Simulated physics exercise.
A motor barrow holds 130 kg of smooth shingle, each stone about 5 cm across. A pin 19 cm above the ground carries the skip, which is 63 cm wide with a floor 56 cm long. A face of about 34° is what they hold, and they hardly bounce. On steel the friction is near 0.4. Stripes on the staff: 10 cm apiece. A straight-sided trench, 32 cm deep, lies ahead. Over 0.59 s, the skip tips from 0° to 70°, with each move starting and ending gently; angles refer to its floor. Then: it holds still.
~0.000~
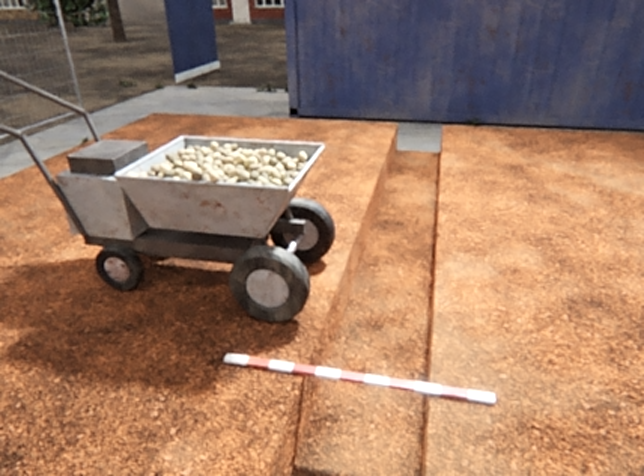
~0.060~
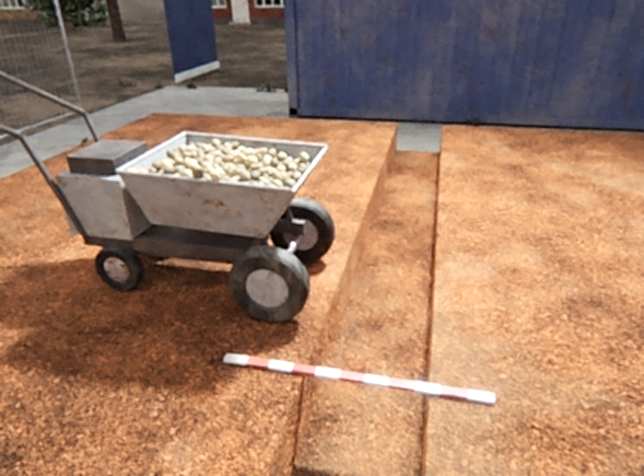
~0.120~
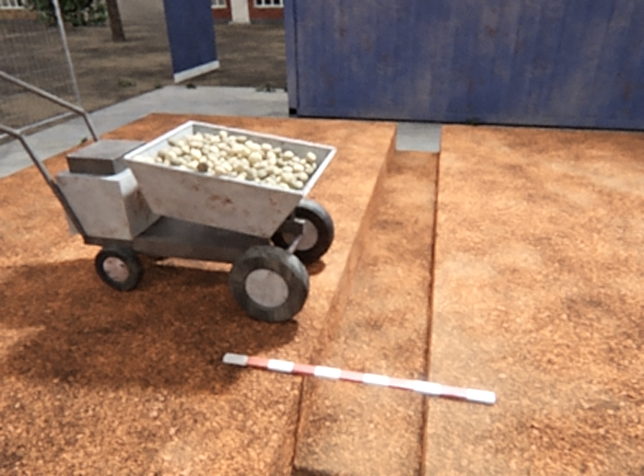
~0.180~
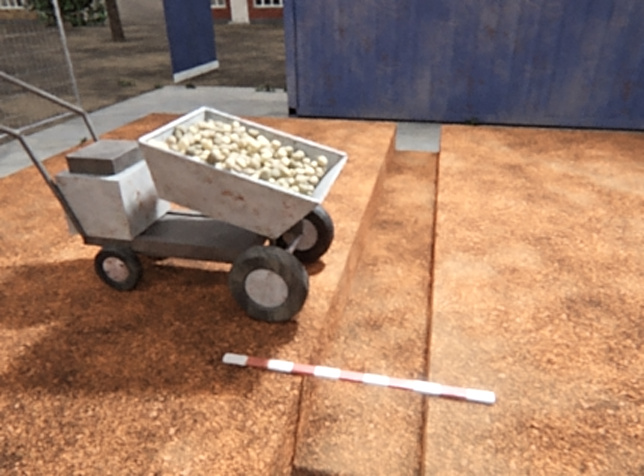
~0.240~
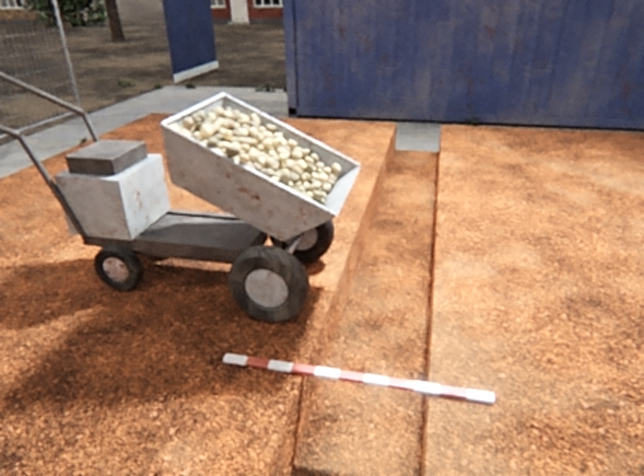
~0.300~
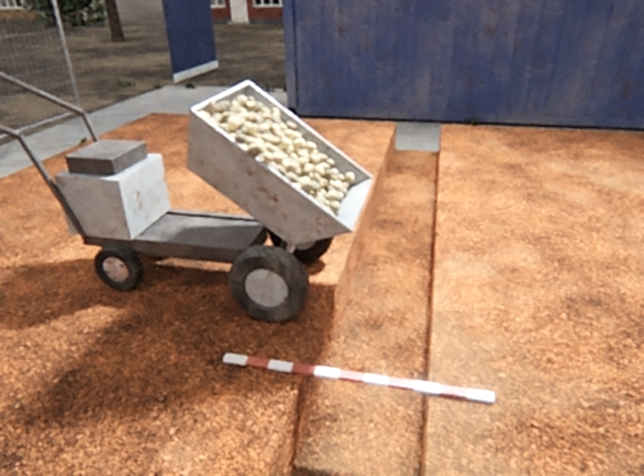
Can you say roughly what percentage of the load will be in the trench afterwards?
Roughly 47 per cent, I would say.
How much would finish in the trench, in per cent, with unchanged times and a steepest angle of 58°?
Near 30 per cent then.
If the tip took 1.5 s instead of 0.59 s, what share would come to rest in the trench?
Then roughly 75 percent.
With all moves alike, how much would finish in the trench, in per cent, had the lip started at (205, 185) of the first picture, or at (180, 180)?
First place: Near 95%; second place: Near 80%.
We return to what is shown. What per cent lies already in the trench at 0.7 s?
About 20%.
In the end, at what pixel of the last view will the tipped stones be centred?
Somewhere around (450, 302) in the last picture.
After 0.4 s the floor is at 59°; 100 % in the skip; the foremost stones are at (369, 240).
After 0.7 s the floor is at 70°; 68 % in the skip, 19 % in the trench, 12 % past the trench; the foremost stones are at (463, 305).
After 1.0 s the floor is at 70°; 18 % in the skip, 28 % in the trench, 54 % past the trench; the foremost stones are past the picture's edge.
After 3.0 s the floor is at 70°; 0 % in the skip, 47 % in the trench, 53 % past the trench; the foremost stones are past the picture's edge.
